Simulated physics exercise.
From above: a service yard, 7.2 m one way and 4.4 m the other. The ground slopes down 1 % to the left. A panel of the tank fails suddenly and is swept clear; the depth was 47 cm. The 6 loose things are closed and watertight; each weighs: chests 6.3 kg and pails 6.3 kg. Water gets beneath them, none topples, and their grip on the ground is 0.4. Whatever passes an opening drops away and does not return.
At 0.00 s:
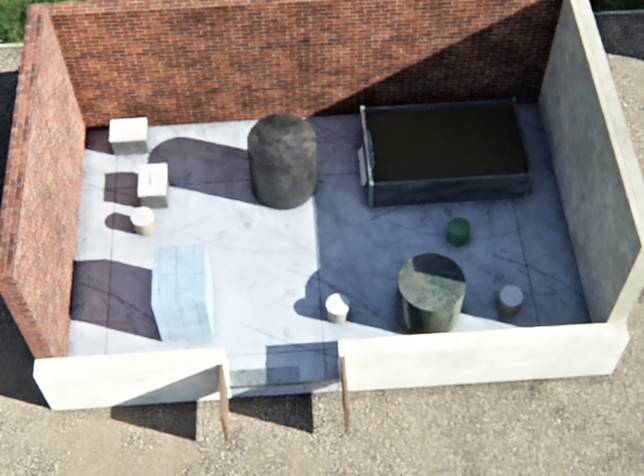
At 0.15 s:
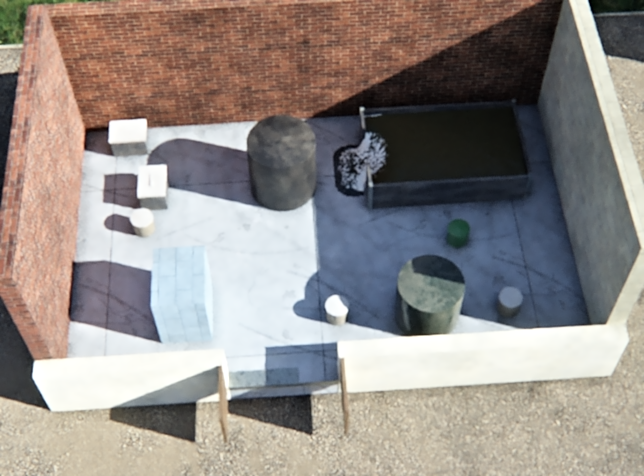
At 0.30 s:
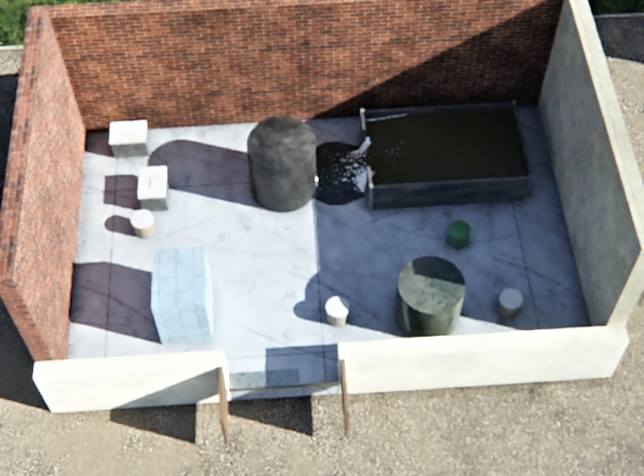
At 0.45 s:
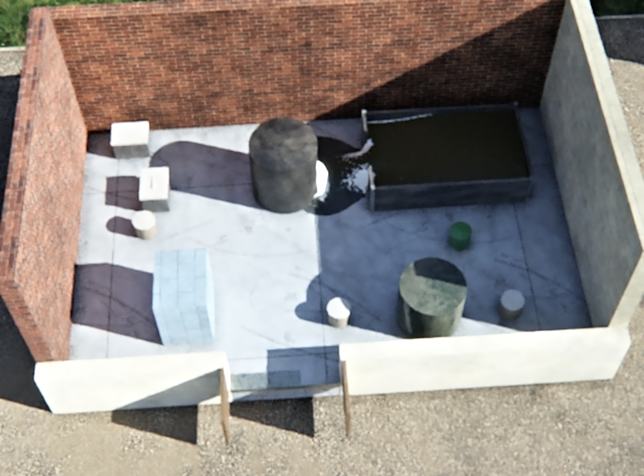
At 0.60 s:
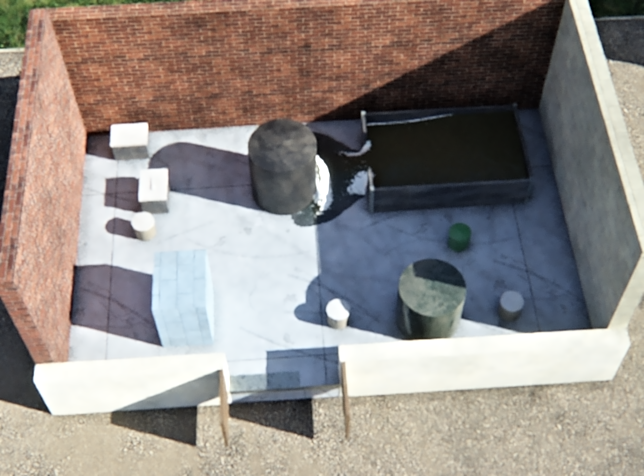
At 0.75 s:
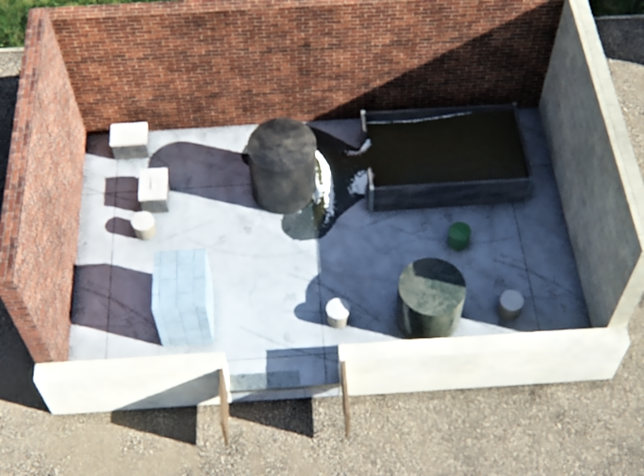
Walled yard from above, water bursting from the left end of a dark tank and spreading around a tall grey cylinder.
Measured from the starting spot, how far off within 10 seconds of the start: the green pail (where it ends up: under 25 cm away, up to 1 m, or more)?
The green pail barely shifts.
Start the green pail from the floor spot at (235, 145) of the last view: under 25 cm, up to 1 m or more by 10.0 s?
It gets carried off.
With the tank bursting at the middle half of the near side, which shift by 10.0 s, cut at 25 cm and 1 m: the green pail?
In that case the green pail gets carried off.
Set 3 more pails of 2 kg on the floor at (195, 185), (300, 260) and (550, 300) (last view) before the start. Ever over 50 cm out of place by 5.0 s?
In turn: More, more, short of it.
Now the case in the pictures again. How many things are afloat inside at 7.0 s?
I count 2.
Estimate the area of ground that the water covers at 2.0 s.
About 14 m2.
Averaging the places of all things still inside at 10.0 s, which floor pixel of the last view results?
Around (297, 306).
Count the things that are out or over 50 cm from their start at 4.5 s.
I count 2.
After 2.0 s the green pail is near (460, 231), 0.0 m from its start, aground; 0 of 6 are out; 0 afloat.
After 4.5 s the green pail is near (460, 231), 0.0 m from its start, aground; 0 of 6 are out; 1 afloat.
After 7.0 s the green pail is near (460, 231), 0.0 m from its start, aground; 0 of 6 are out; 2 afloat.
After 10.0 s the green pail is near (460, 231), 0.0 m from its start, aground; 0 of 6 are out; 2 afloat.
